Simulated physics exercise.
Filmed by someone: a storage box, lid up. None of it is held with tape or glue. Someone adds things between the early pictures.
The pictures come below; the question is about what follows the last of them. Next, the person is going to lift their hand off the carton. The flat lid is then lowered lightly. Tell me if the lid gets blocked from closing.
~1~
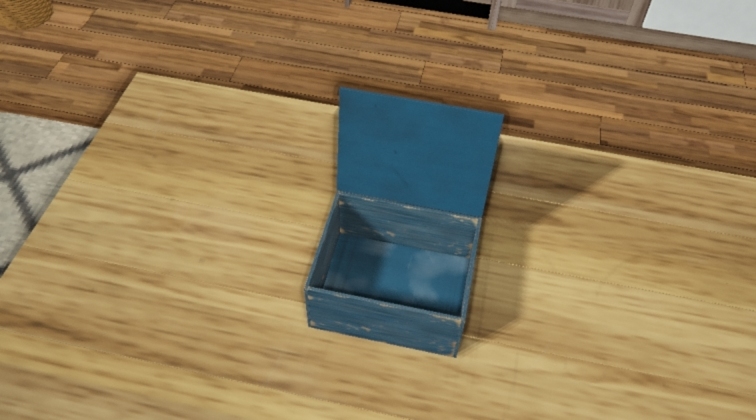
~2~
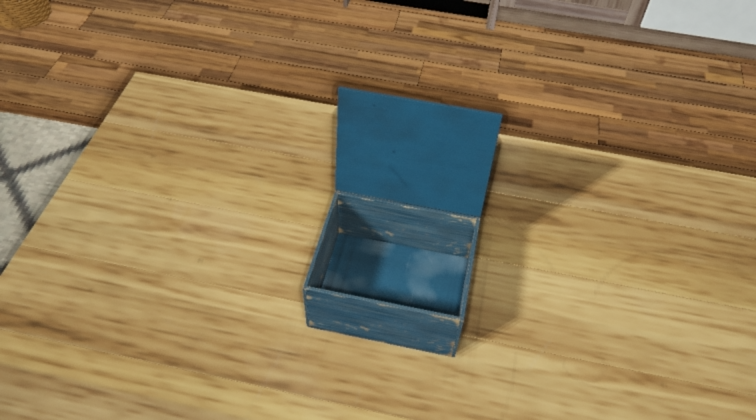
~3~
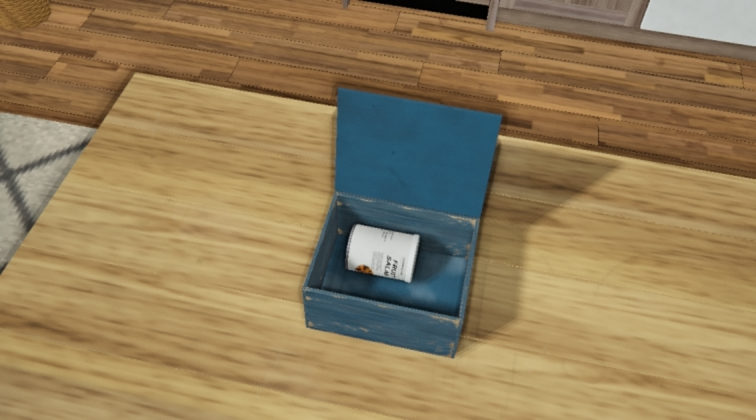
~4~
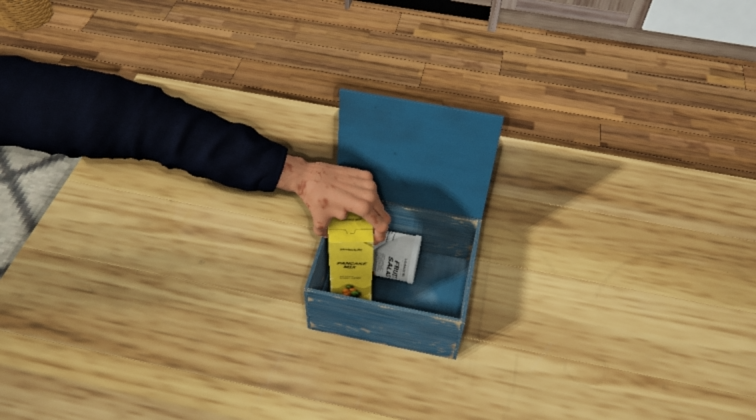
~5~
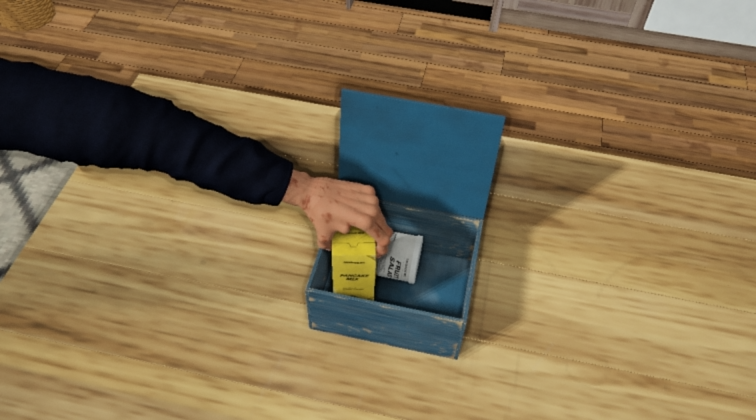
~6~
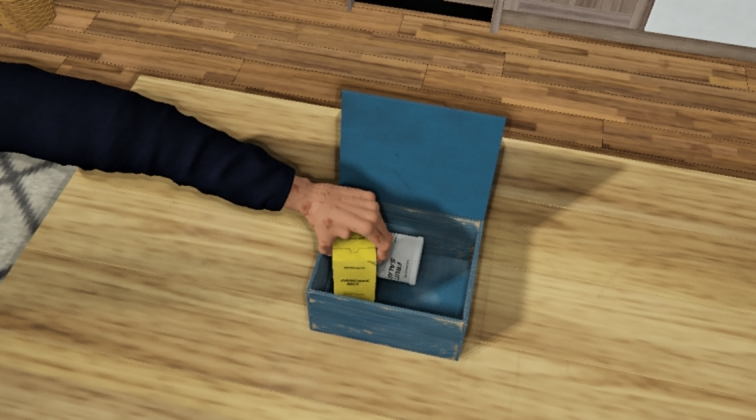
Stands proud.
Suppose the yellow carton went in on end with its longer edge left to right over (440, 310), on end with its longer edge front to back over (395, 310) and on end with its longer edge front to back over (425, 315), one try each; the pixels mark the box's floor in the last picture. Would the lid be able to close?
In the first case it stays ajar; in the second case it is held up; in the third case it is held up.
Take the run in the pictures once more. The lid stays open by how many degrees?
Measured angle - around 35°.
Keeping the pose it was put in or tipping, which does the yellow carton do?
Simply put, it remains unturned.
Then, 1.10 s on from there, lid starting down.
Then, 1.50 s on from there, lid 62° above the rim.
Then, 1.70 s on from there, lid 42° above the rim.
In the end, lid 34° above the rim; both unmoved. At the end, from the last picture's camera, yellow carton near (354, 279).
